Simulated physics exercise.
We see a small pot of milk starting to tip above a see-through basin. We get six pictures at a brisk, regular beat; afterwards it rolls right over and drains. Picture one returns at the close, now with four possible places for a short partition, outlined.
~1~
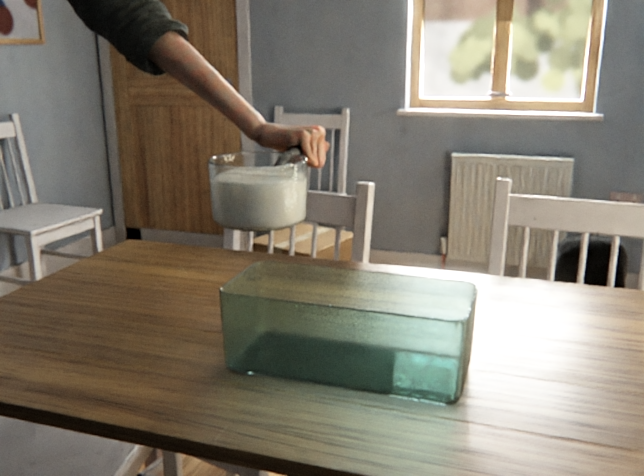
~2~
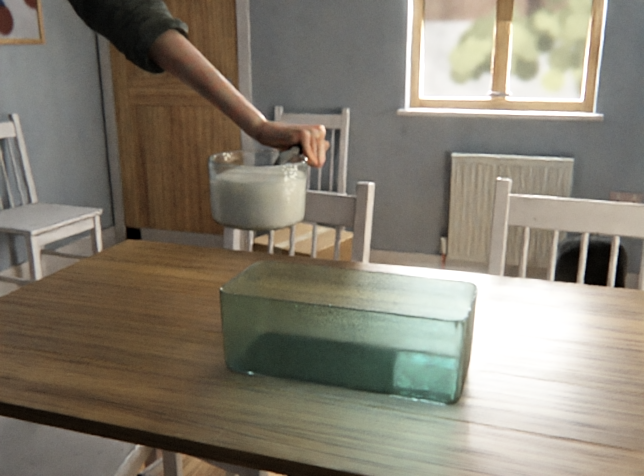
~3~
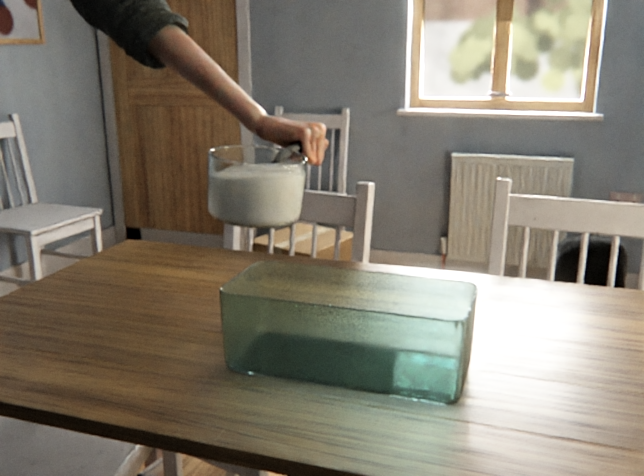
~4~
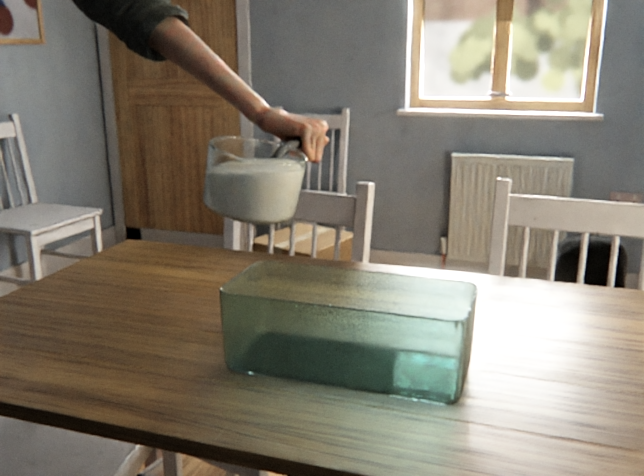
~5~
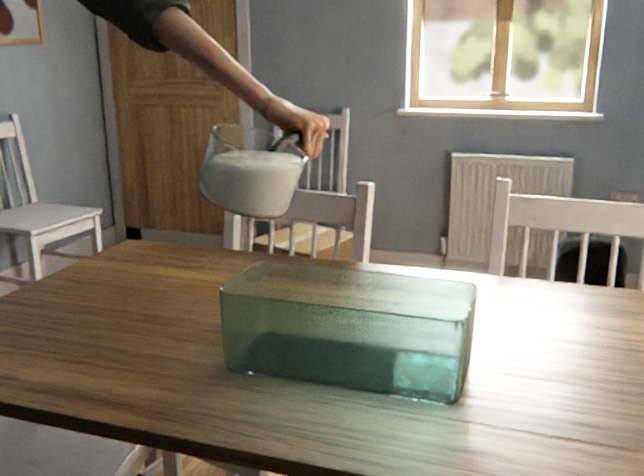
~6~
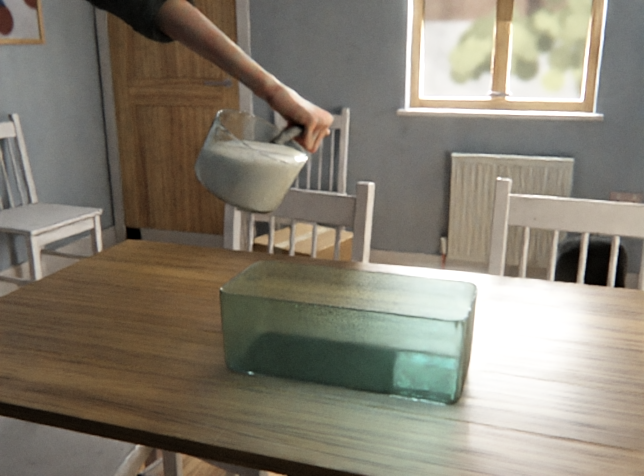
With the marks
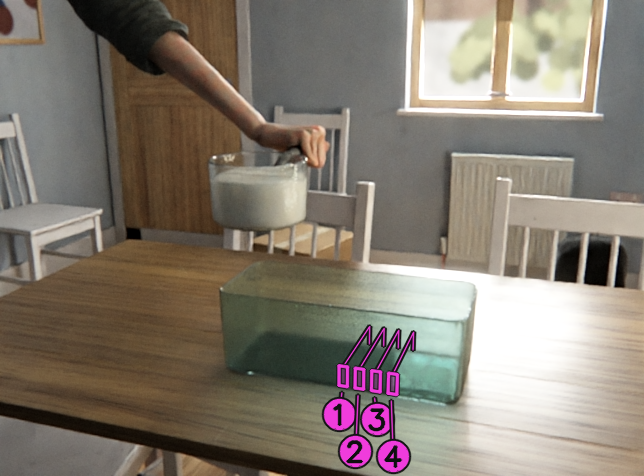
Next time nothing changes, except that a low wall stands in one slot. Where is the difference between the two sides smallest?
The best place is 3.
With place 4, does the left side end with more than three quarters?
No, it does not.
On the marked copy, 1 at (341, 392); 2 at (358, 395); 3 at (374, 397); 4 at (391, 400).
With 1, about 24 % ends left of the wall and 74 % right of it; 3 % is lost outside.
With 2, about 35 % ends left of the wall and 62 % right of it; 4 % is lost outside.
With 3, about 49 % ends left of the wall and 47 % right of it; 4 % is lost outside.
With 4, about 68 % ends left of the wall and 27 % right of it; 5 % is lost outside.
